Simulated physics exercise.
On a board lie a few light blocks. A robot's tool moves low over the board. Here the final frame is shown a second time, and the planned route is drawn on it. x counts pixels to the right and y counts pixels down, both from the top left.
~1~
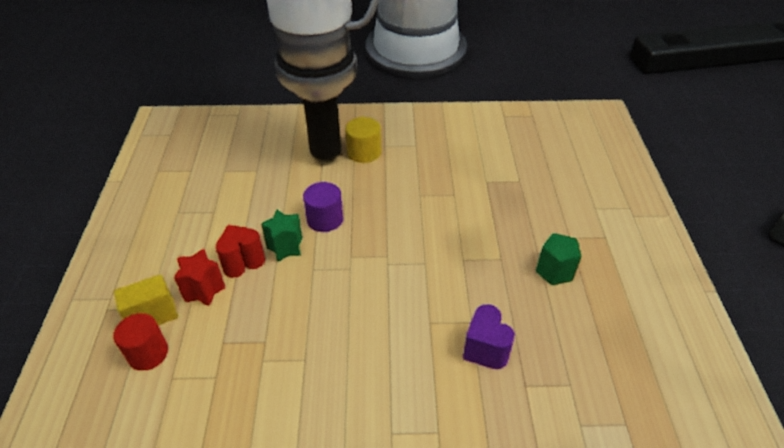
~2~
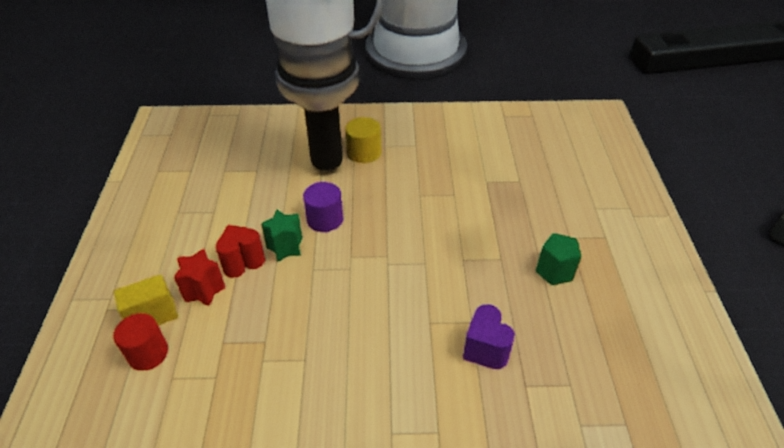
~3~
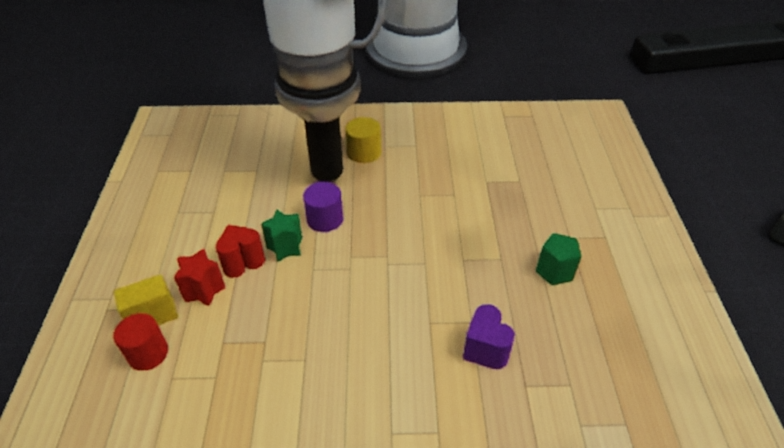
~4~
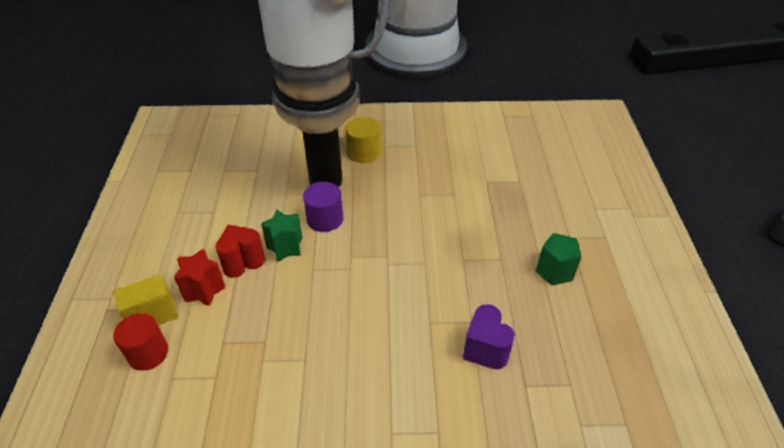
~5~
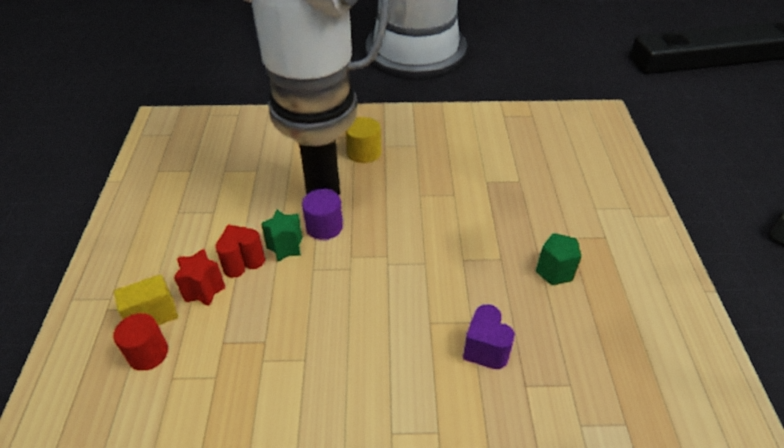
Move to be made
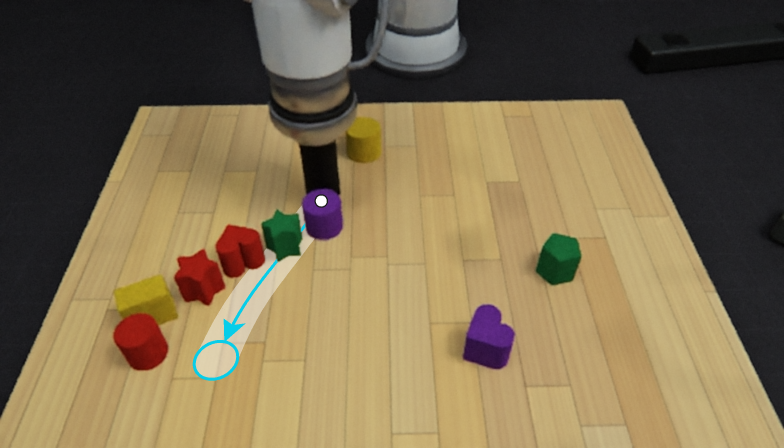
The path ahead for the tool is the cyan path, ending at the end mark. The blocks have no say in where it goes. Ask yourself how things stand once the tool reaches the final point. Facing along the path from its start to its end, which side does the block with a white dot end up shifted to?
Moves left.
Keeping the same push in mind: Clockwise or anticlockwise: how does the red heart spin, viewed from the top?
Short answer: Clockwise.
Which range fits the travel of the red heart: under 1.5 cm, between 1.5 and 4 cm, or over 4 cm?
1.5 to 4 cm.
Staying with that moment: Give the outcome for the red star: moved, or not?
That block slides.
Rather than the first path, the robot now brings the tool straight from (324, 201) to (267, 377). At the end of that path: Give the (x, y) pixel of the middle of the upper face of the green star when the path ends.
Its top centre lands on (259, 252).
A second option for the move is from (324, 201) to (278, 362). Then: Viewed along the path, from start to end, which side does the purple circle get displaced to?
Left-hand side.
The line goes from (324, 201) by way of (270, 269) to (216, 360); the dot is on the purple circle.
What follows on the original path. One third of the way, tool at (288, 239); red star at (191, 266); red heart at (223, 245), turned 20° clockwise; green star at (264, 242); purple circle at (316, 235).
Two thirds of the way, tool at (248, 291); red star at (179, 269), turned 25° anticlockwise; red heart at (211, 252), turned 75° clockwise; green star at (220, 298); purple circle at (316, 236).
At the end, tool at (214, 354); red star at (179, 269), turned 25° anticlockwise; red heart at (211, 252), turned 75° clockwise; green star at (179, 367), turned 15° clockwise; purple circle at (316, 236).
